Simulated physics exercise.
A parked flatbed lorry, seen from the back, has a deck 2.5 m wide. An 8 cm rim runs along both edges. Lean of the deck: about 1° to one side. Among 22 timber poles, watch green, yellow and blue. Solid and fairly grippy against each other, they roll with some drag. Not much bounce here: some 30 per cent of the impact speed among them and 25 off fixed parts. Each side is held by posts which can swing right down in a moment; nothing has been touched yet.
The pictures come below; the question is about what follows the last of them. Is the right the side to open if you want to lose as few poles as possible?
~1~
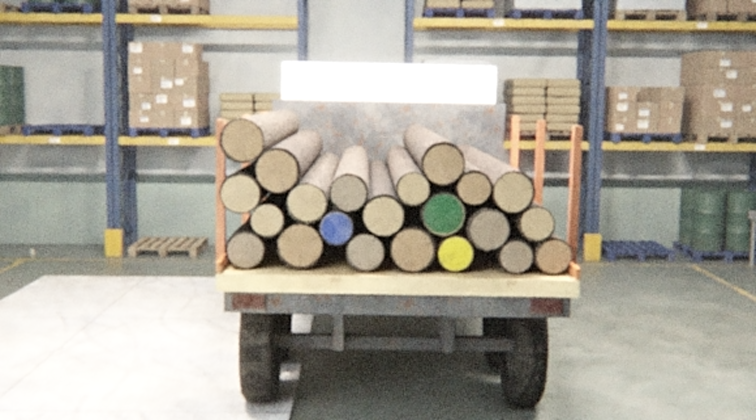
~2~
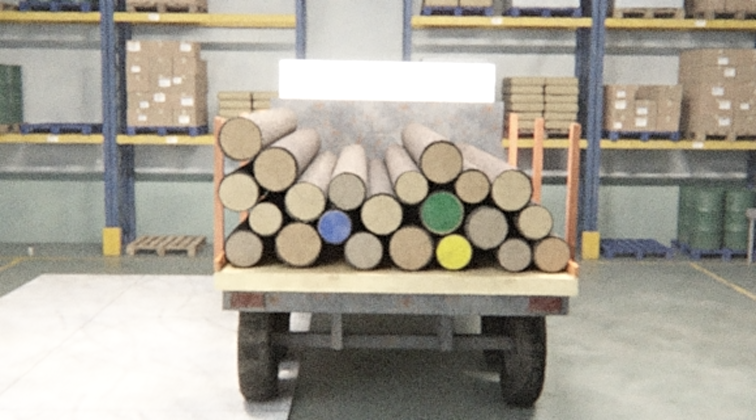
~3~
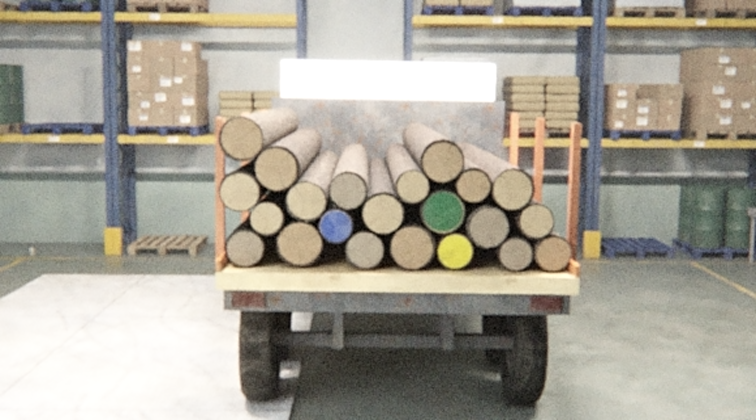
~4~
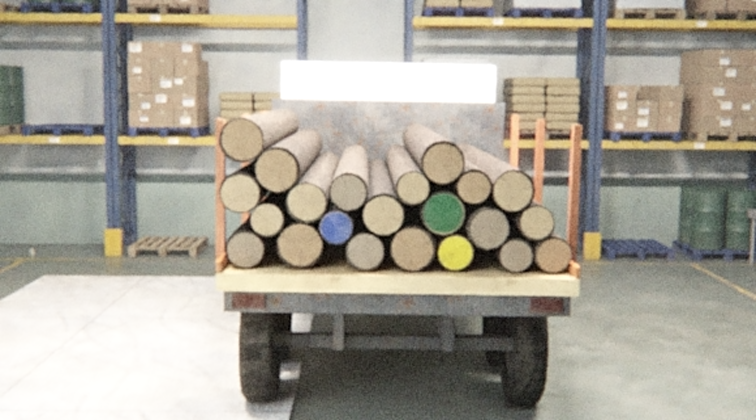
Yes.
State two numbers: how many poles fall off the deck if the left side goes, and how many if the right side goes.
Left case: 3. Right case: 0.
With the left side gone, after 0.9 s, green is up on others, 95 cm from the right edge; yellow is on the deck, 85 cm from the right edge; blue is up on others, 80 cm from the left edge; 3 of 22 are off.
With the left side gone, finally, green is up on others, 95 cm from the right edge; yellow is on the deck, 85 cm from the right edge; blue is up on others, 80 cm from the left edge; 3 of 22 are off.
With the right side gone, after 0.7 s, green is up on others, 95 cm from the right edge; yellow is on the deck, 85 cm from the right edge; blue is up on others, 80 cm from the left edge; 0 of 22 are off.
With the right side gone, finally, green is up on others, 95 cm from the right edge; yellow is on the deck, 85 cm from the right edge; blue is up on others, 80 cm from the left edge; 0 of 22 are off.
